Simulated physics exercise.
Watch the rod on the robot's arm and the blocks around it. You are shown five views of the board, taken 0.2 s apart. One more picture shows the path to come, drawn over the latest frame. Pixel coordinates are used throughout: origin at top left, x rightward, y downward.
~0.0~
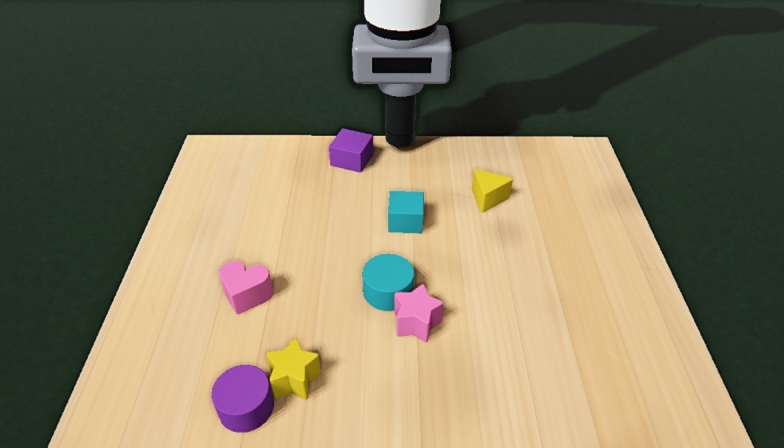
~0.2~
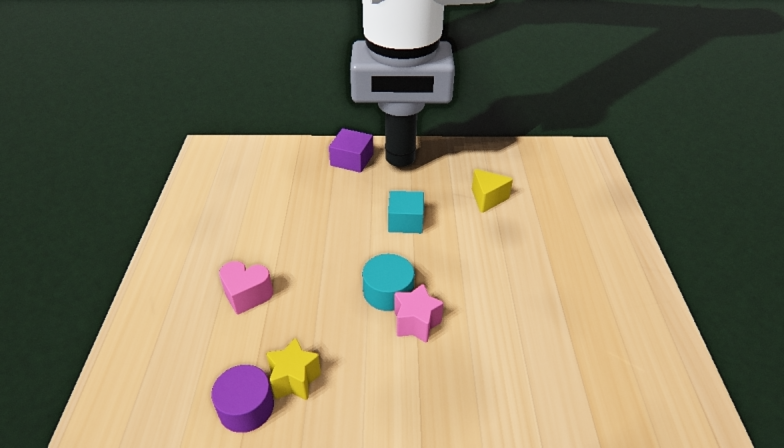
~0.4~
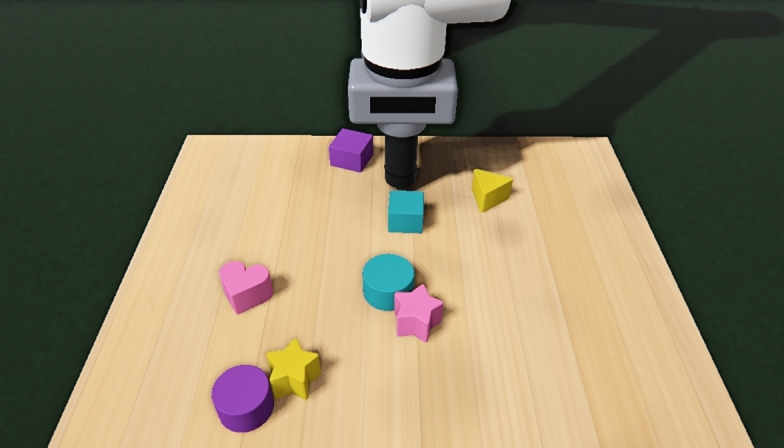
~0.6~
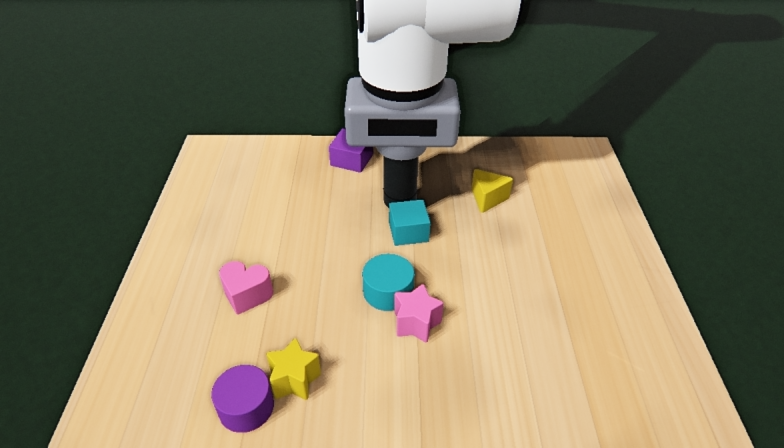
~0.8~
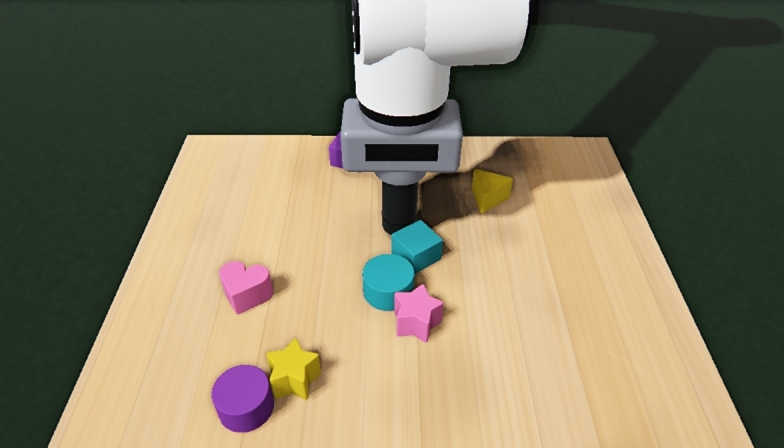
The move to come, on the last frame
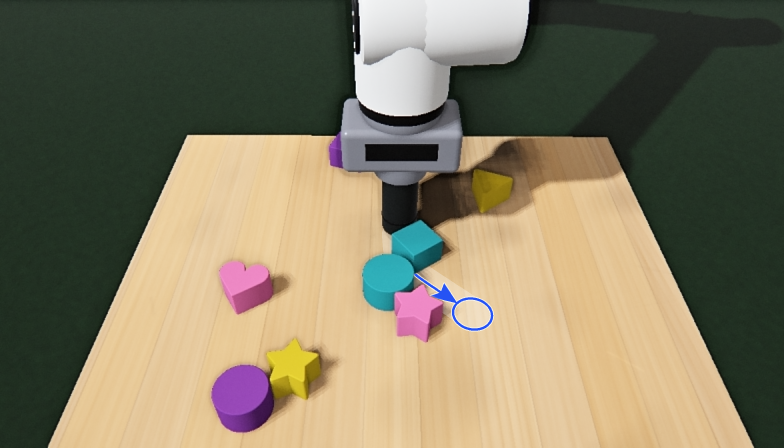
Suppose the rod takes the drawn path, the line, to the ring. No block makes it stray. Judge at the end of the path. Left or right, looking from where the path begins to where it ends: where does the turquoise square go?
Out to the left.
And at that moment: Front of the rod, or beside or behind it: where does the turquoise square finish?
My answer is that the turquoise square is still ahead.
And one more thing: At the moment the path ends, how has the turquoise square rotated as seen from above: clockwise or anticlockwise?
The turn is anti-clockwise.
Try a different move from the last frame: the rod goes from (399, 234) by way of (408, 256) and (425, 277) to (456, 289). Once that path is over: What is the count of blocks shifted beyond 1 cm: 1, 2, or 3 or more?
Number moved: 1.
The line goes from (399, 234) via (406, 264) and (436, 289), ending at (472, 314).
The first path, step by step. One third of the way, rod (406, 256); turquoise square (437, 262).
Two thirds of the way, rod (437, 282); turquoise circular block (387, 281); turquoise square (475, 285), turned 30° anticlockwise; pink star block (417, 308), turned 20° anticlockwise.
At the end, rod (474, 306); turquoise circular block (387, 281); turquoise square (517, 307), turned 45° anticlockwise; pink star block (417, 308), turned 20° anticlockwise.
